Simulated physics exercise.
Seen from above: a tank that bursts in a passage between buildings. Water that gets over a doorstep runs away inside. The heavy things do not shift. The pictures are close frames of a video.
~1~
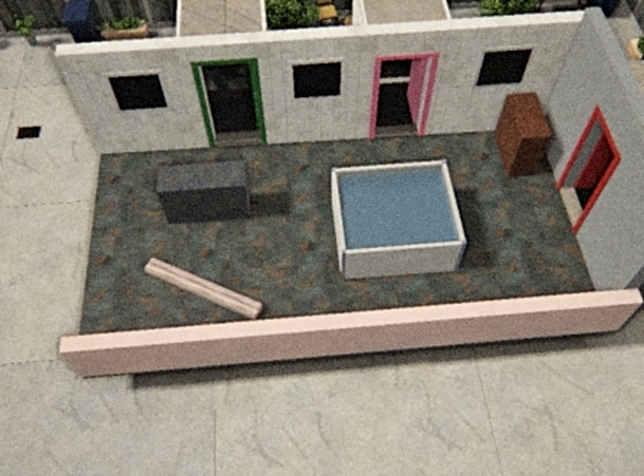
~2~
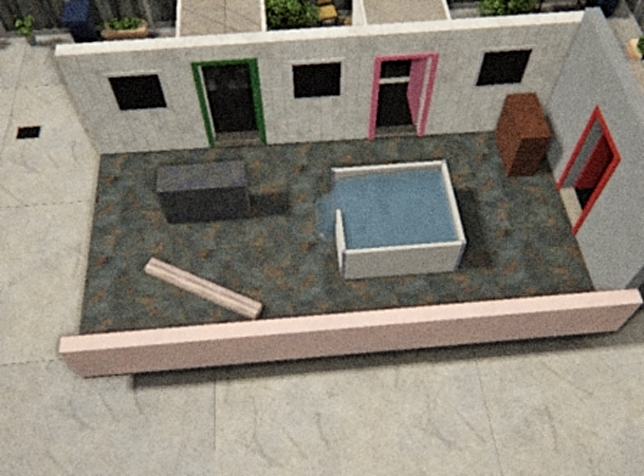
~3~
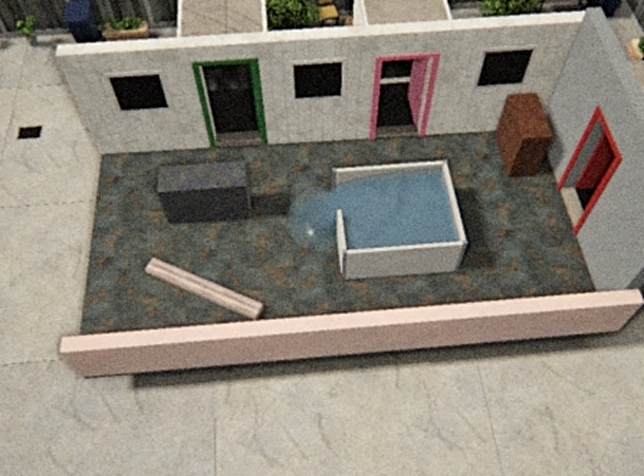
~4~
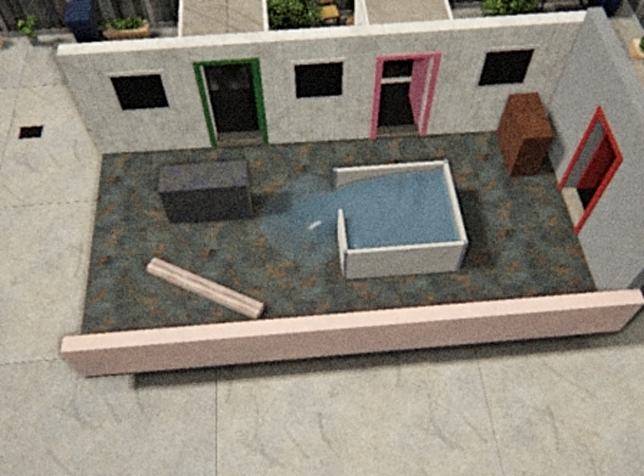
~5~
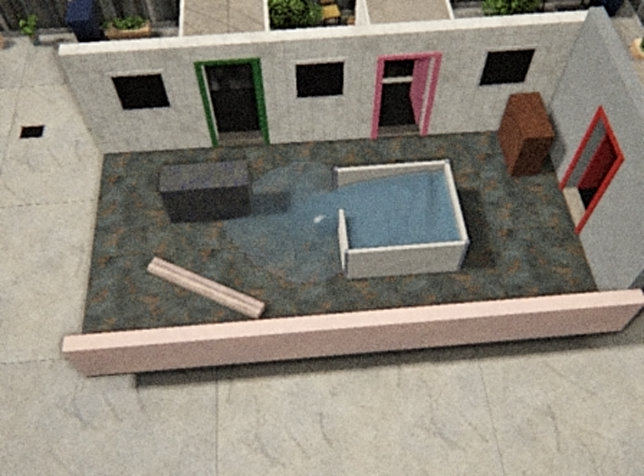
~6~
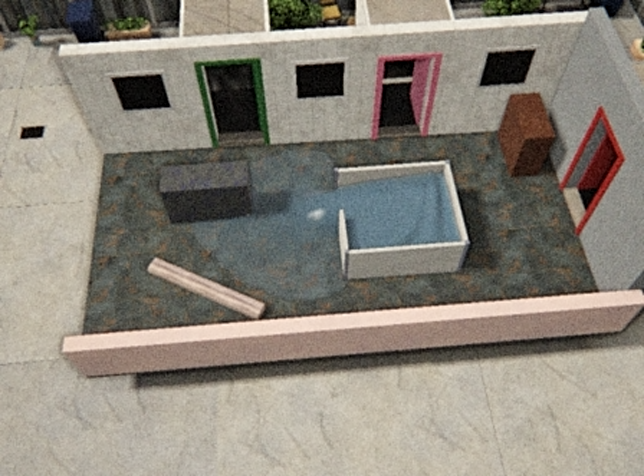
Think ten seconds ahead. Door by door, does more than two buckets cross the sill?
In the end: The green door lets in a lot; the red door admits no more than that; the pink door admits no more than that.
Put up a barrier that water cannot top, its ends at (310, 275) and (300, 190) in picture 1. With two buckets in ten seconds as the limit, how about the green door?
Green takes less.
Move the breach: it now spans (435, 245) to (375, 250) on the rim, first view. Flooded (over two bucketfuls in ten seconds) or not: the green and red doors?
Then: Green door takes less; red door is over.
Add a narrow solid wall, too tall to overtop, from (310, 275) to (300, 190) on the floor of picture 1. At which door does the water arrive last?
That is the red door.
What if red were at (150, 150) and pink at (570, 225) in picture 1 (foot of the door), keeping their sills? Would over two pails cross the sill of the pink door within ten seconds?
Then: The pink one keeps below it.
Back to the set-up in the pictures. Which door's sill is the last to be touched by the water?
It is the red door.
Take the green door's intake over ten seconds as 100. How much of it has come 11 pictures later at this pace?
Some 45 per cent.
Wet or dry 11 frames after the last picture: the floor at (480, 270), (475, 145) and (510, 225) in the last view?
As listed: Dry, dry, no water.
A moment on, water covers 30 % of the floor; the green door under two buckets in, the red door not reached, the pink door not reached.
Next, water covers 40 % of the floor; the green door over two buckets in, the red door not reached, the pink door not reached.
Then, water covers 50 % of the floor; the green door far over two buckets in, the red door not reached, the pink door wet at the sill, nothing in.
Later, water covers 70 % of the floor; the green door far over two buckets in, the red door not reached, the pink door wet at the sill, nothing in.
In the end, water covers 80 % of the floor; the green door far over two buckets in, the red door wet at the sill, nothing in, the pink door wet at the sill, nothing in.
